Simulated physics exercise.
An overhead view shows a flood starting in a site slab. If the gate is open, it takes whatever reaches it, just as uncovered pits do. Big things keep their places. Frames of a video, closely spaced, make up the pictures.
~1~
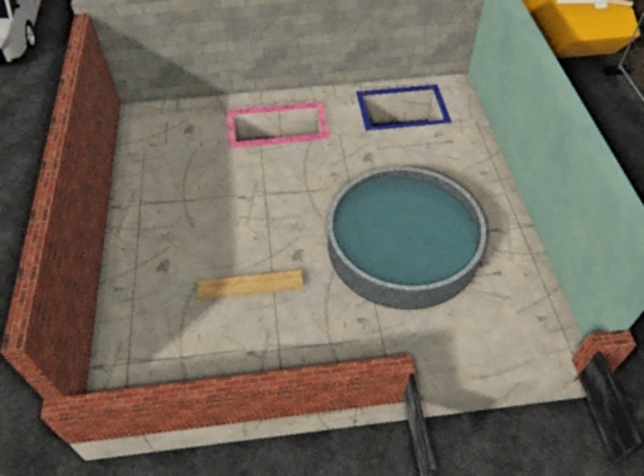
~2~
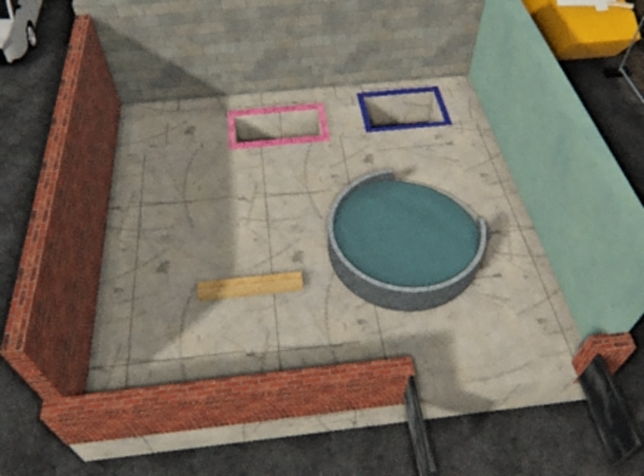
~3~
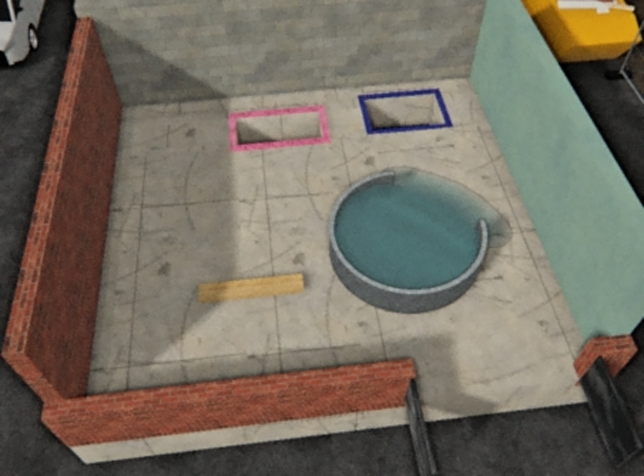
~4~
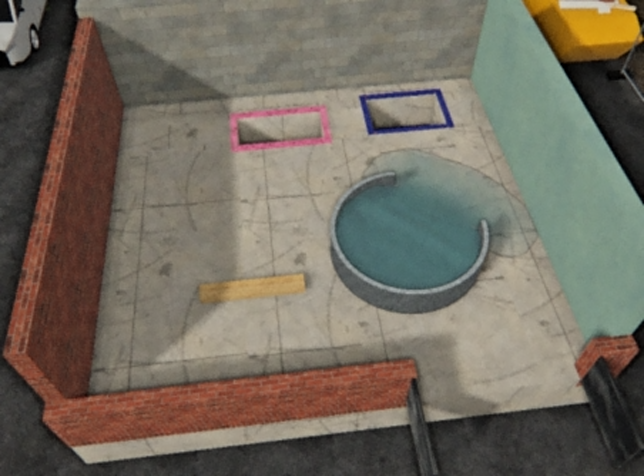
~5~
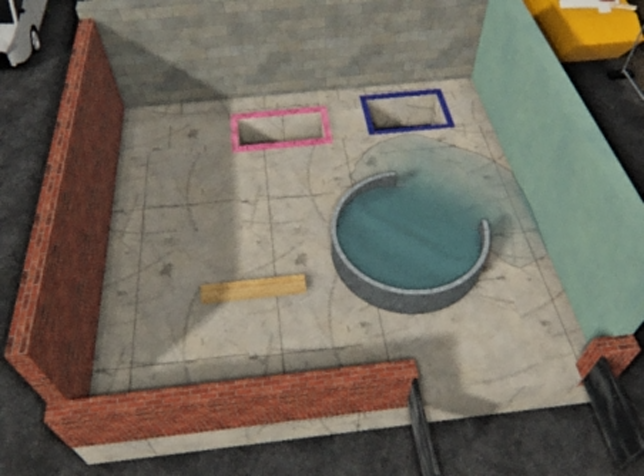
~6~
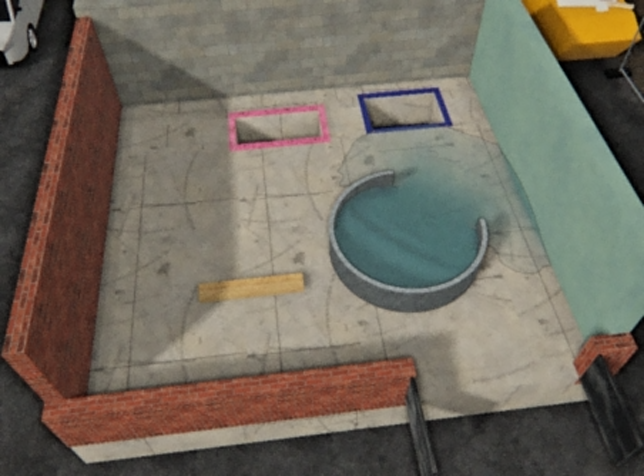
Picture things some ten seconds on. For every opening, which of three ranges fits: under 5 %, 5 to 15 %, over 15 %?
Outcome: The gate soaks up a medium amount - five to fifteen per cent; the pink pit soaks up scarcely any - beneath five per cent; the blue pit soaks up a great deal - past fifteen per cent.
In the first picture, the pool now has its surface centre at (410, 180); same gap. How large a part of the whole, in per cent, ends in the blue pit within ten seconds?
I'd put the blue pit at 65 % of the whole.
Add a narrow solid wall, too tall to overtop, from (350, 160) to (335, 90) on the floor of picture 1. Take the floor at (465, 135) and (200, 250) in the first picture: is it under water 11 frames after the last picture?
Result, in the order given: Swamped / unsoaked.
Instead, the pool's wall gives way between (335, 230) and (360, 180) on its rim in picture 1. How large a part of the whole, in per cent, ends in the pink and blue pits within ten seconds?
Pink 14 %, blue 6 %.
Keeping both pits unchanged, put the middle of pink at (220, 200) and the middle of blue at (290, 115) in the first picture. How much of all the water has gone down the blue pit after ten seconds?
Result - blue pit, 35 in a hundred.
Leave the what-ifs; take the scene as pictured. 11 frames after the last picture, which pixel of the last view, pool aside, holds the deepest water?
It should be close to (468, 82).
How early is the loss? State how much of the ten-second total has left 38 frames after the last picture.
It works out at roughly 75 per cent.
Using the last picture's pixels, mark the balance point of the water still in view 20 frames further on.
Near (436, 187) in the last view.
A moment on, water covers 15 % of the floor; the gate 0 %, the pink pit 0 %, the blue pit 3 %.
Next, water covers 20 % of the floor; the gate 0 %, the pink pit 0 %, the blue pit 8 %.
Then, water covers 30 % of the floor; the gate 1 %, the pink pit 0 %, the blue pit 24 %.
Later, water covers 35 % of the floor; the gate 5 %, the pink pit 1 %, the blue pit 46 %.
In the end, water covers 35 % of the floor; the gate 8 %, the pink pit 1 %, the blue pit 60 %.
